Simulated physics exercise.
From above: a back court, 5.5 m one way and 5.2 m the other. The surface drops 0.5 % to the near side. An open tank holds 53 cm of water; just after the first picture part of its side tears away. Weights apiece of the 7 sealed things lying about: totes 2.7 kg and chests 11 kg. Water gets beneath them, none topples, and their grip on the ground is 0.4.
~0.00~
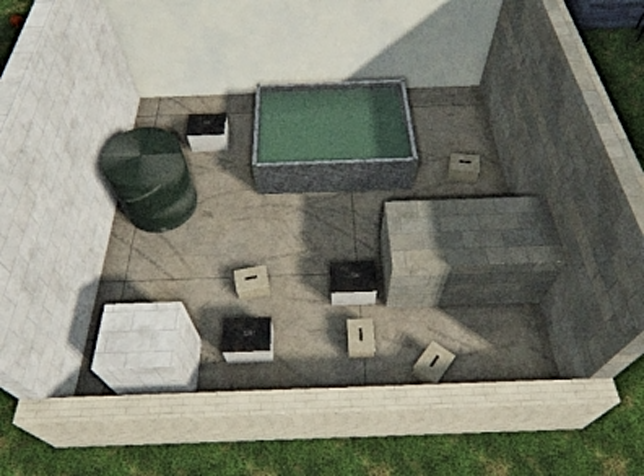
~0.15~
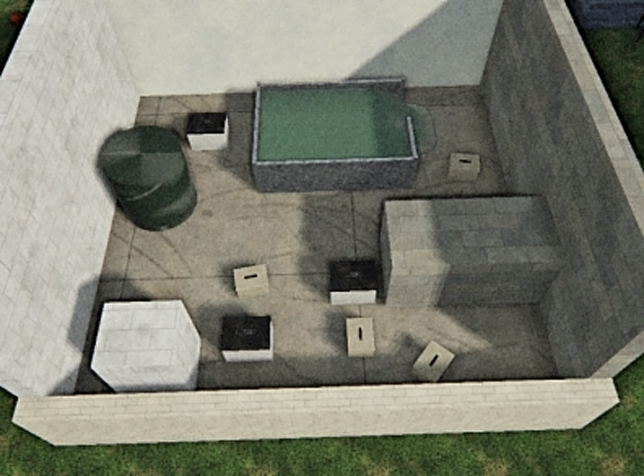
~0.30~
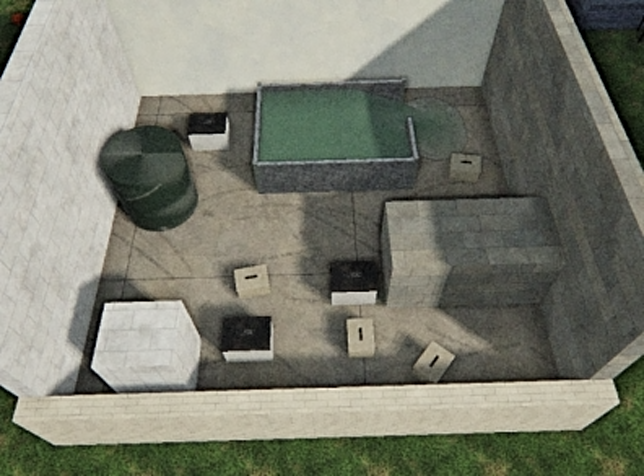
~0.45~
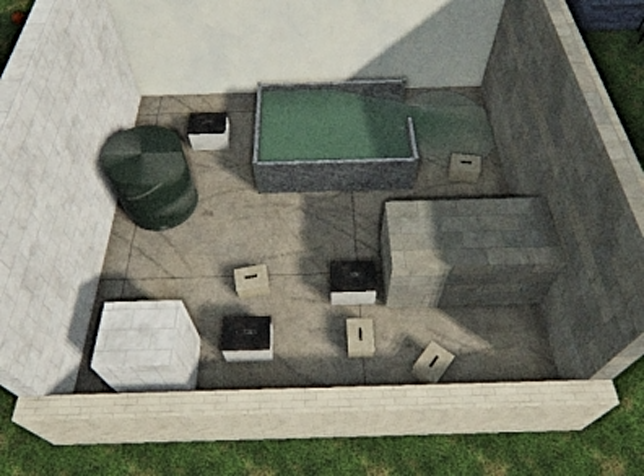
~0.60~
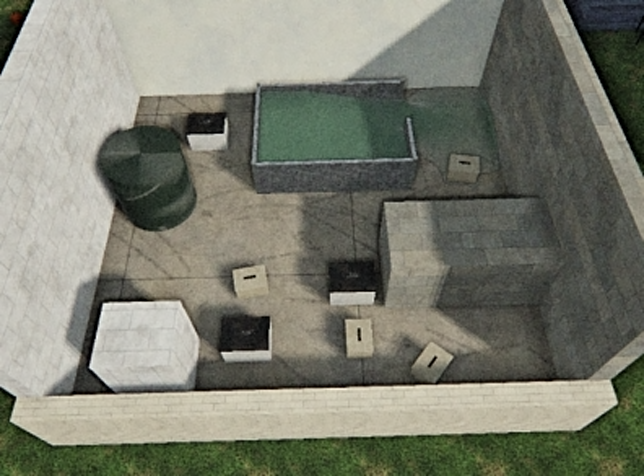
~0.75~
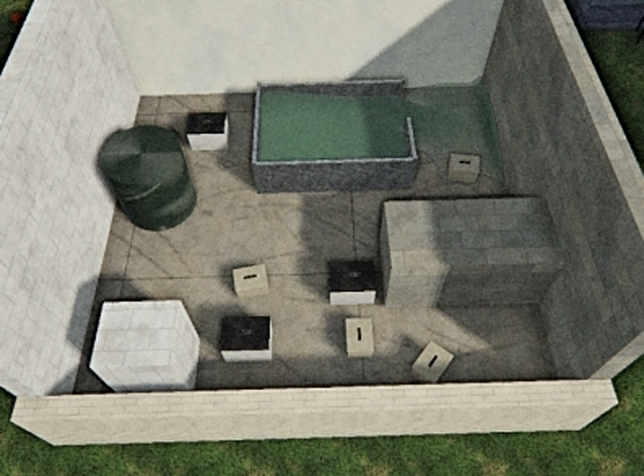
Green water pouring from the broken right side of a tank and spreading to the courtyard wall, the scattered boxes staying put.
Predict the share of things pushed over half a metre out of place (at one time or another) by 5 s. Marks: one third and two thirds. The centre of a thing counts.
Share: Under a third.
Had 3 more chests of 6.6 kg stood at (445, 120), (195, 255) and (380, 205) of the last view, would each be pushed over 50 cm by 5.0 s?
In that order: Past it, over, past it.
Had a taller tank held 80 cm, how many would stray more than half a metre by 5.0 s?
In that case 2 of them.
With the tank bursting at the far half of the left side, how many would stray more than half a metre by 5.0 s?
Then 2.
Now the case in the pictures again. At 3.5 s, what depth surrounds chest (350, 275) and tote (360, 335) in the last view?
About 0 and 0 cm.
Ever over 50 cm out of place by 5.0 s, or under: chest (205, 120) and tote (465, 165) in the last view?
In turn: Short of it, more.
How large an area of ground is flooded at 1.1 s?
About 5.5 m2.
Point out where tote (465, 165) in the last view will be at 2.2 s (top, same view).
Around (432, 176).
After 1.1 s 0 of 7 are over 50 cm from their spots; 0 afloat.
After 2.2 s 1 of 7 are over 50 cm from their spots; 0 afloat.
After 3.5 s 1 of 7 are over 50 cm from their spots; 1 afloat.
After 5.0 s 2 of 7 are over 50 cm from their spots, and 2 have been at some point; 1 afloat.
